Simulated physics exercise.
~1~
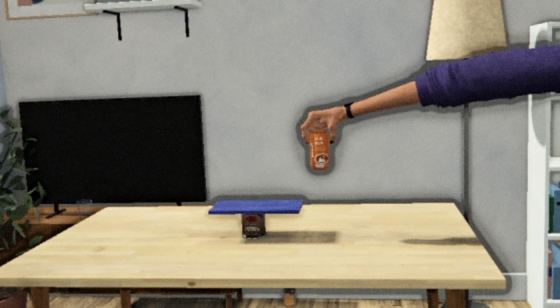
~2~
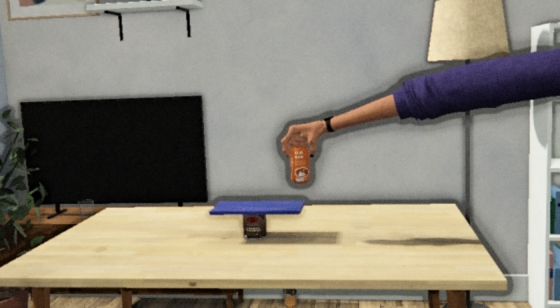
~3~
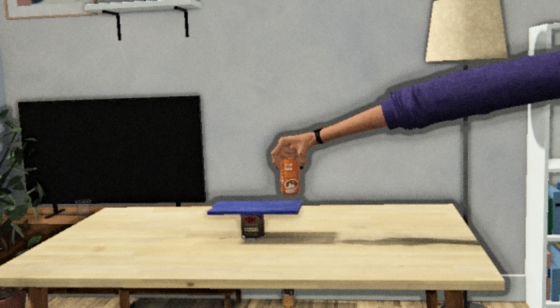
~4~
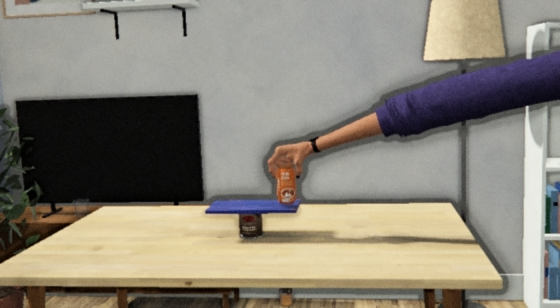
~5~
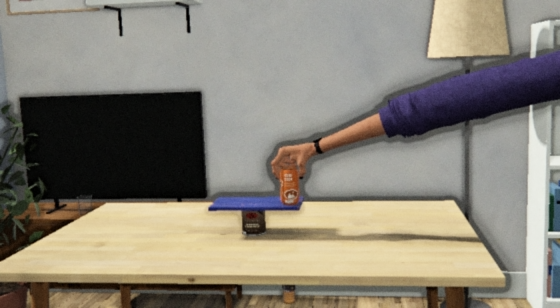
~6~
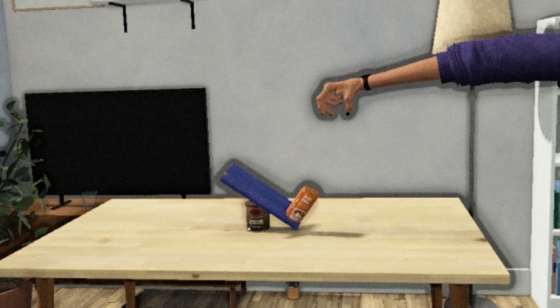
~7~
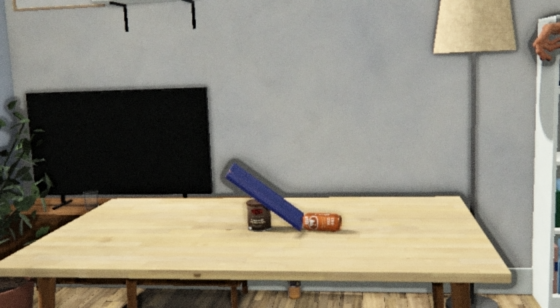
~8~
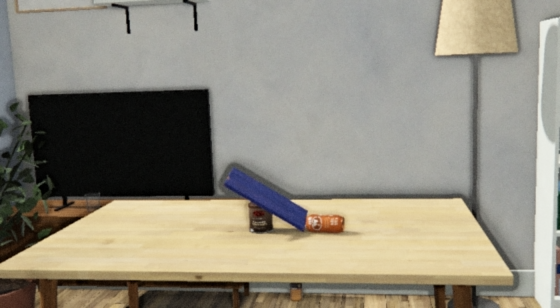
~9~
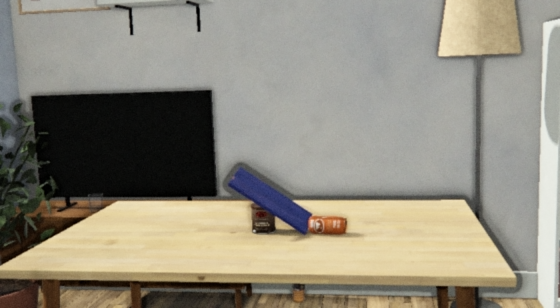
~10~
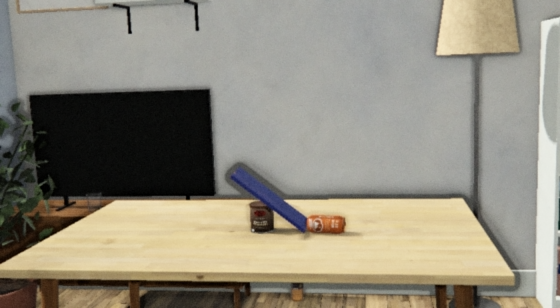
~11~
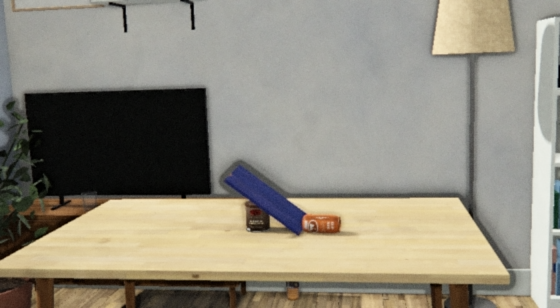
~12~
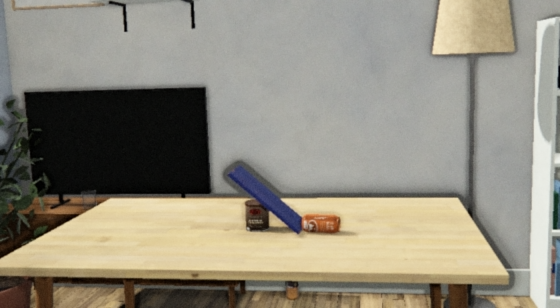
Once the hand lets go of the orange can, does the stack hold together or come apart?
It comes apart. The blue board tips down to the right and the orange can falls onto its side on the table, while the brown tin stays in place.
A hand lowered an orange can onto the right end of a blue board balanced on a brown tin, then let go and drew back. The board tipped down to the right, and the can ended up on its side on the table.
